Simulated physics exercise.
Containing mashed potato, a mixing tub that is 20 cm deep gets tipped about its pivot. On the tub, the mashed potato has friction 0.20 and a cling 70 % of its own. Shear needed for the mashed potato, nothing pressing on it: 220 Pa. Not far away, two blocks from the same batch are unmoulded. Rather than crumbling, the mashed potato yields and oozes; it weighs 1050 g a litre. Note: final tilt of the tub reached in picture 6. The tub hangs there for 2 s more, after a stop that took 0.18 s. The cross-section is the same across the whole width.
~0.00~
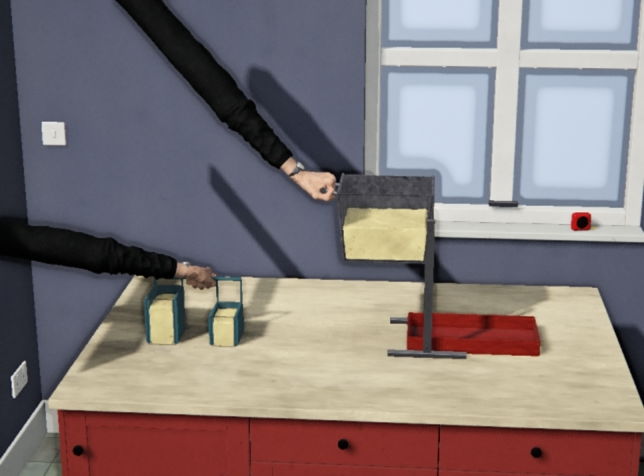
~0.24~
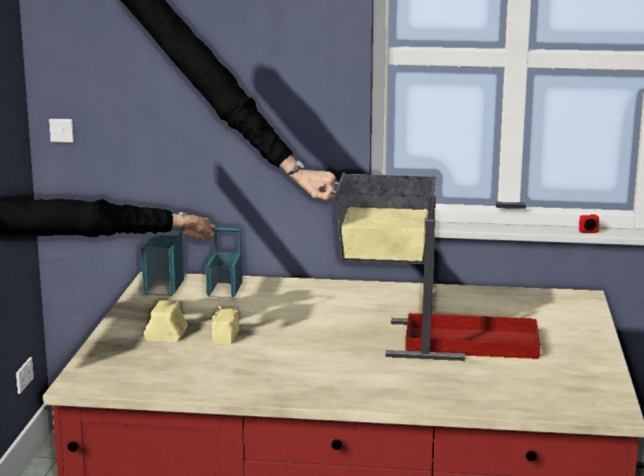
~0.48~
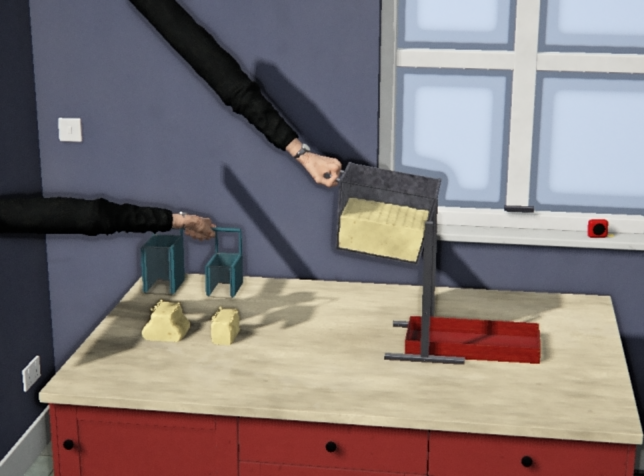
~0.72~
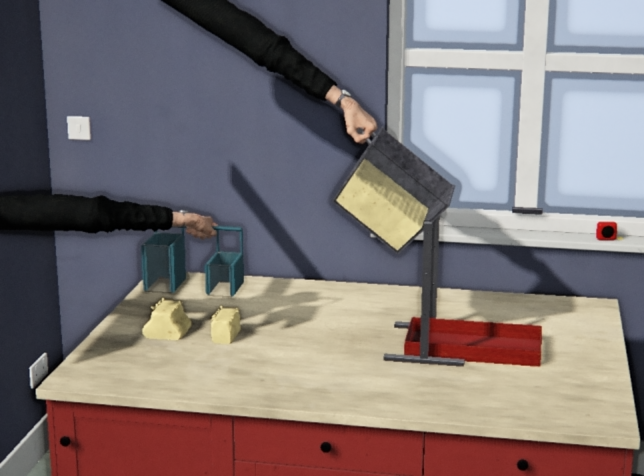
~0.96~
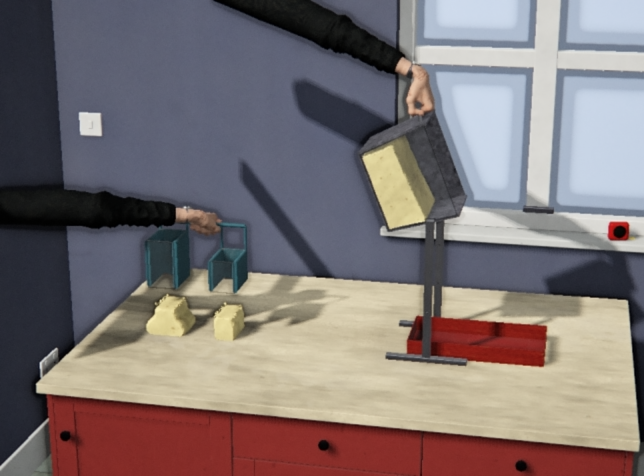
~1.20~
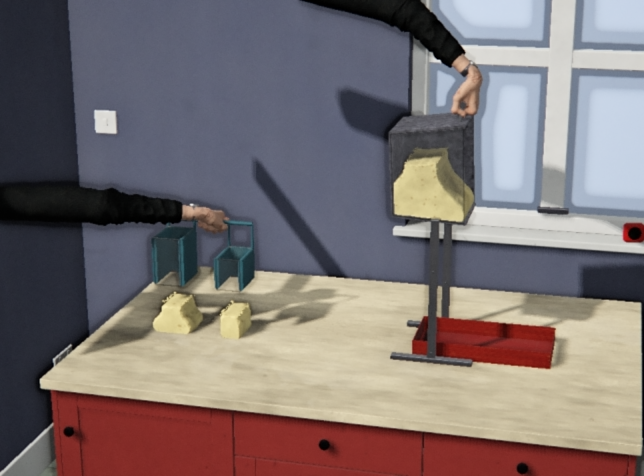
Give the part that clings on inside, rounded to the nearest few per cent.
The part that clings on inside is close to 58 %.
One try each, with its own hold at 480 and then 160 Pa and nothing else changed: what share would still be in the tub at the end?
100 in a hundred, followed by 50 in a hundred.
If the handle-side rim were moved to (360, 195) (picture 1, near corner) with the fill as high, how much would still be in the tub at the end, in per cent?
About 80 per cent.
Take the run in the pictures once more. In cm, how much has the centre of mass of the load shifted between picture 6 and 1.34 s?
I'd estimate roughly 5 centimetres.
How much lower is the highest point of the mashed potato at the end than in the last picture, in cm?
Roughly 8 cm.
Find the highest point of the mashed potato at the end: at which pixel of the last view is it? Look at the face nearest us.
Roughly at pixel (415, 192).
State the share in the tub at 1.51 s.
Roughly 65 per cent.
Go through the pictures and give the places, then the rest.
In the first picture, handle-side rim at (340, 193), tilt 0 degrees; top of the mashed potato at (381, 228); blocks stand 13 cm, 8.1 cm (left to right).
In the second picture, handle-side rim at (338, 192), tilt 0 degrees; top of the mashed potato at (380, 228); blocks stand 9.8 cm, 7.9 cm (left to right).
In the third picture, handle-side rim at (343, 181), tilt 8 degrees; top of the mashed potato at (345, 217); blocks stand 9.1 cm, 7.8 cm (left to right).
In the fourth picture, handle-side rim at (374, 145), tilt 38 degrees; top of the mashed potato at (357, 177); blocks stand 9.1 cm, 7.8 cm (left to right).
In the fifth picture, handle-side rim at (425, 126), tilt 68 degrees; top of the mashed potato at (393, 147); blocks stand 9.1 cm, 7.8 cm (left to right).
In the sixth picture, handle-side rim at (464, 129), tilt 87 degrees; top of the mashed potato at (431, 164); blocks stand 9.1 cm, 7.8 cm (left to right).
After 1.34 s, the tub is at 87 degrees and holds 86 %.
After 1.51 s, the tub is at 87 degrees and holds 66 %.
After 1.68 s, the tub is at 87 degrees and holds 59 %.
After 1.85 s, the tub is at 87 degrees and holds 59 %.
After 3.20 s, at the end, the tub is at 87 degrees and holds 58 %.
